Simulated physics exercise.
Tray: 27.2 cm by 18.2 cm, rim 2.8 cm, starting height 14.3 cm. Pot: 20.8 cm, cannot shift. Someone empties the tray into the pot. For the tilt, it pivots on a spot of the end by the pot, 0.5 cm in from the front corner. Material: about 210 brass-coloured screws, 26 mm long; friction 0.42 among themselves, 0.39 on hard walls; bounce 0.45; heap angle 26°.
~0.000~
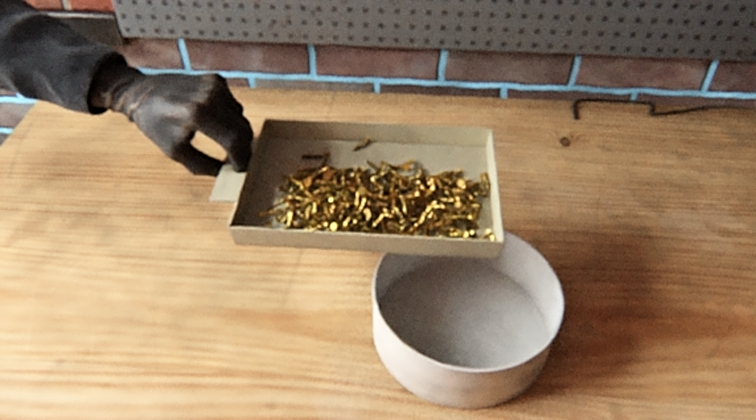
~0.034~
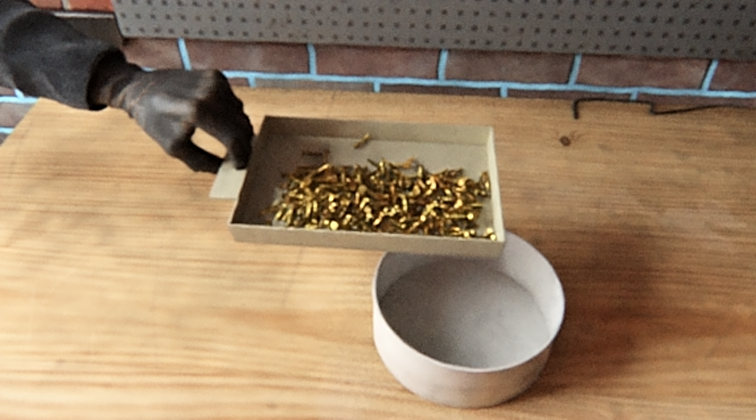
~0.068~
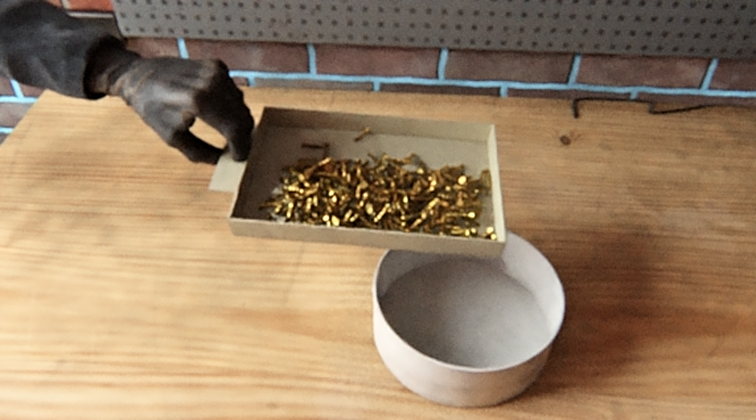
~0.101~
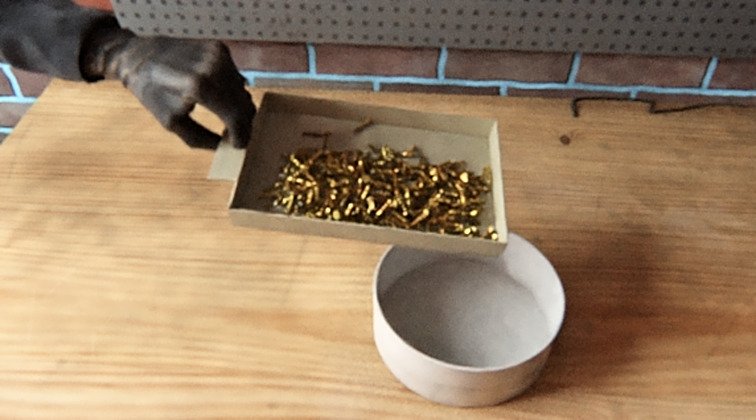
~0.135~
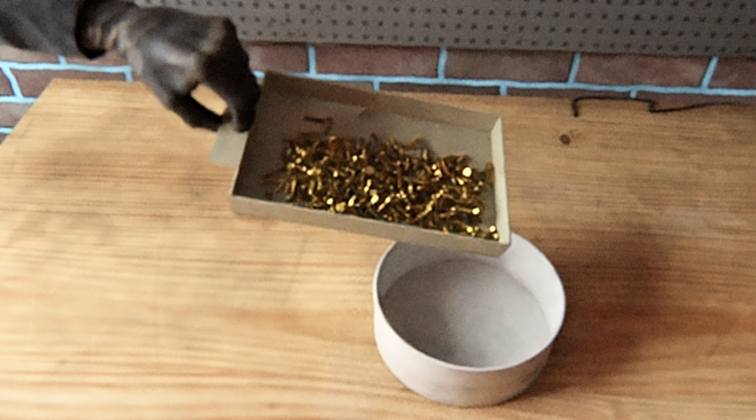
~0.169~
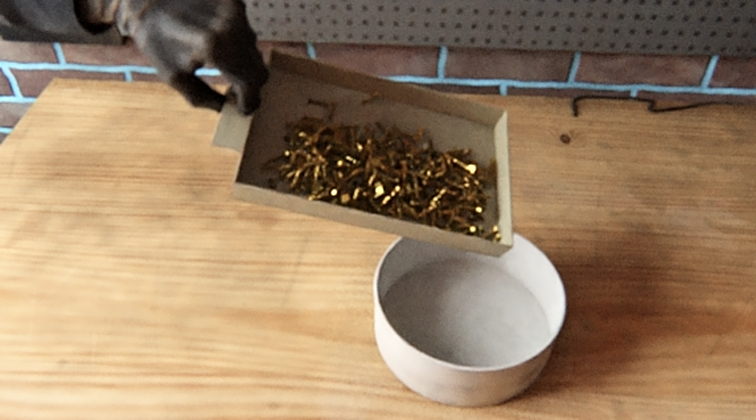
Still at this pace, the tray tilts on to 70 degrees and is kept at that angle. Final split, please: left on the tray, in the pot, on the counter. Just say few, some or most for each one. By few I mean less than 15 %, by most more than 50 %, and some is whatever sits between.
I would say tray some, pot some, counter some.
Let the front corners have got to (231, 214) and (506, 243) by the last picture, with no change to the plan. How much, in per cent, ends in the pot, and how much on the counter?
Pot 35 % / counter 10 %.
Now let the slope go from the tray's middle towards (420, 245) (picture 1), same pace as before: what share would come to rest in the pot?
That comes to around 35 per cent.
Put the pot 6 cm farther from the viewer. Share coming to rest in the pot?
5 %.
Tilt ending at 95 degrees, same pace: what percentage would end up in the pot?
Roughly 30 percent.
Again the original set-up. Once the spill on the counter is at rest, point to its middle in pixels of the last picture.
At rest, its centre lies at about (626, 389).
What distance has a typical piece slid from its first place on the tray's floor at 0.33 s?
About 1 cm.
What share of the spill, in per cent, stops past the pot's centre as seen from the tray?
Near 100 in a hundred.
Then, at 0.33 s, tilt 47 degrees; the tray holds 100 %, the pot 0 %.
After 0.43 s, tilt 64 degrees; the tray holds 100 %, the pot 0 %.
After 0.67 s, tilt 70 degrees; the tray holds 45 %, the pot 5 %.
In the end, at 1.8 s, tray 25 %, pot 40 %, counter 40 %.
